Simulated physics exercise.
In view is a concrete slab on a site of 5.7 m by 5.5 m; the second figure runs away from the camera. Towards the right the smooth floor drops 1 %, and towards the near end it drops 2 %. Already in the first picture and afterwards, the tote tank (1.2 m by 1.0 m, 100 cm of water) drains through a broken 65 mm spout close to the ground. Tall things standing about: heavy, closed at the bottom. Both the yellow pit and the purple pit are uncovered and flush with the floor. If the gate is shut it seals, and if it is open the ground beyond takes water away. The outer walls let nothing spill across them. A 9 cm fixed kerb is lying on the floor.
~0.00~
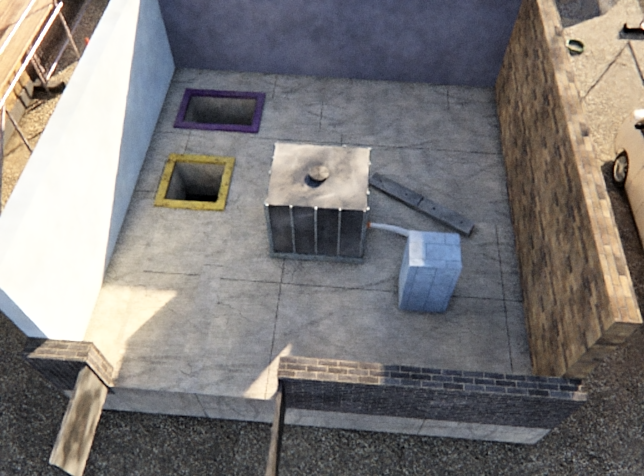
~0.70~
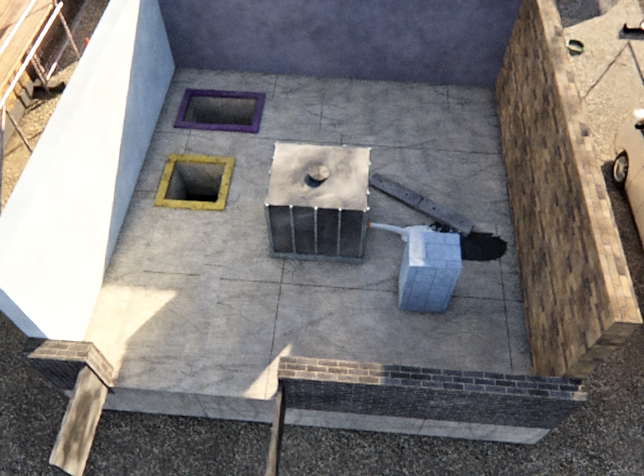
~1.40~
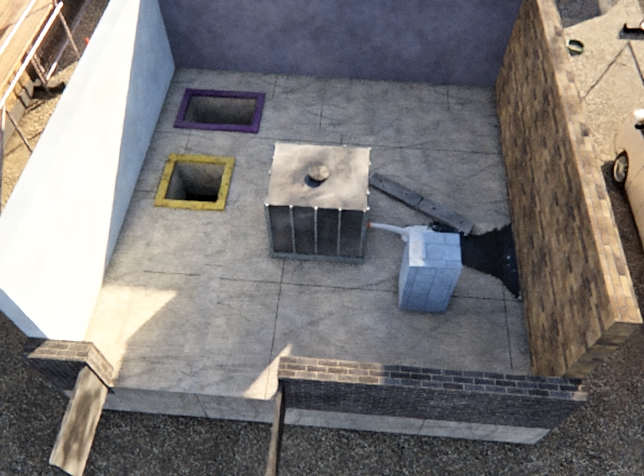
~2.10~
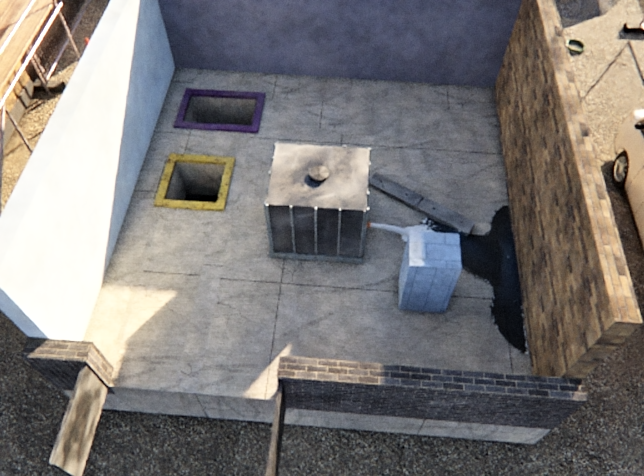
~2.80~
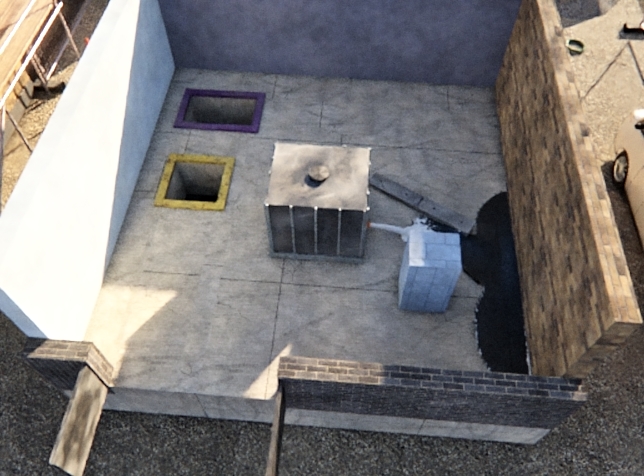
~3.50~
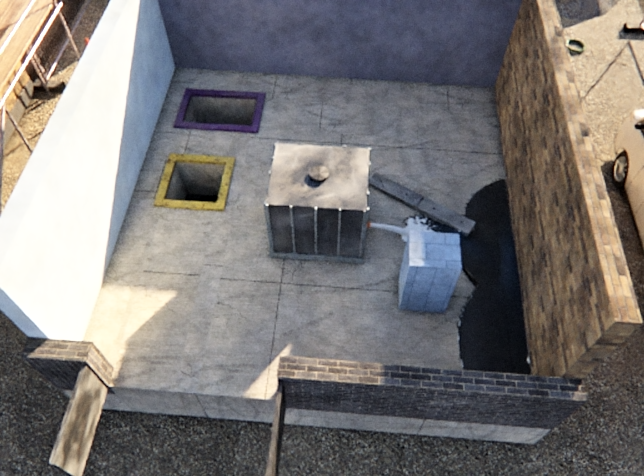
Dark liquid ran from the spout of a pale blue tank onto a walled concrete floor, spread right to the brick wall, then crept along it toward the near corner and widened into a pool.
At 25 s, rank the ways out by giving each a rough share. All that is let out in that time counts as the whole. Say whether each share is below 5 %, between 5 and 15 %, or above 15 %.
The gateway carries off over 15 %. The yellow pit carries off less than 5 %. The purple pit carries off not even 5 %.
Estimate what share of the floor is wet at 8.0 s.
Wet fraction: Around 20 %.
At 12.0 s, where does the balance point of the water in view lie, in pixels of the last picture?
Near (445, 312) in the last picture.
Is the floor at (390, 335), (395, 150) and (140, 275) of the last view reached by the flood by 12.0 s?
Spot 1: Submerged; spot 2: Unwetted; spot 3: Unwetted.
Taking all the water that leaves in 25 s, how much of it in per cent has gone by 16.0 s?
I'd say some 20 per cent by then.
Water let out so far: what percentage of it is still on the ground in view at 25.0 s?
Roughly 82 per cent.
After 5.0 s water covers 10 % of the floor and is deepest (9 cm) near (460, 235); gone so far, the gateway 0 %, the yellow pit 0 %, the purple pit 0 %.
After 8.0 s water covers 20 % of the floor and is deepest (9 cm) near (460, 235); gone so far, the gateway 0 %, the yellow pit 0 %, the purple pit 0 %.
After 12.0 s water covers 25 % of the floor and is deepest (8 cm) near (460, 235); gone so far, the gateway 1 %, the yellow pit 0 %, the purple pit 0 %.
After 16.0 s water covers 30 % of the floor and is deepest (8 cm) near (460, 235); gone so far, the gateway 4 %, the yellow pit 0 %, the purple pit 0 %.
After 25.0 s water covers 35 % of the floor and is deepest (7 cm) near (531, 401); gone so far, the gateway 19 %, the yellow pit 0 %, the purple pit 0 %.
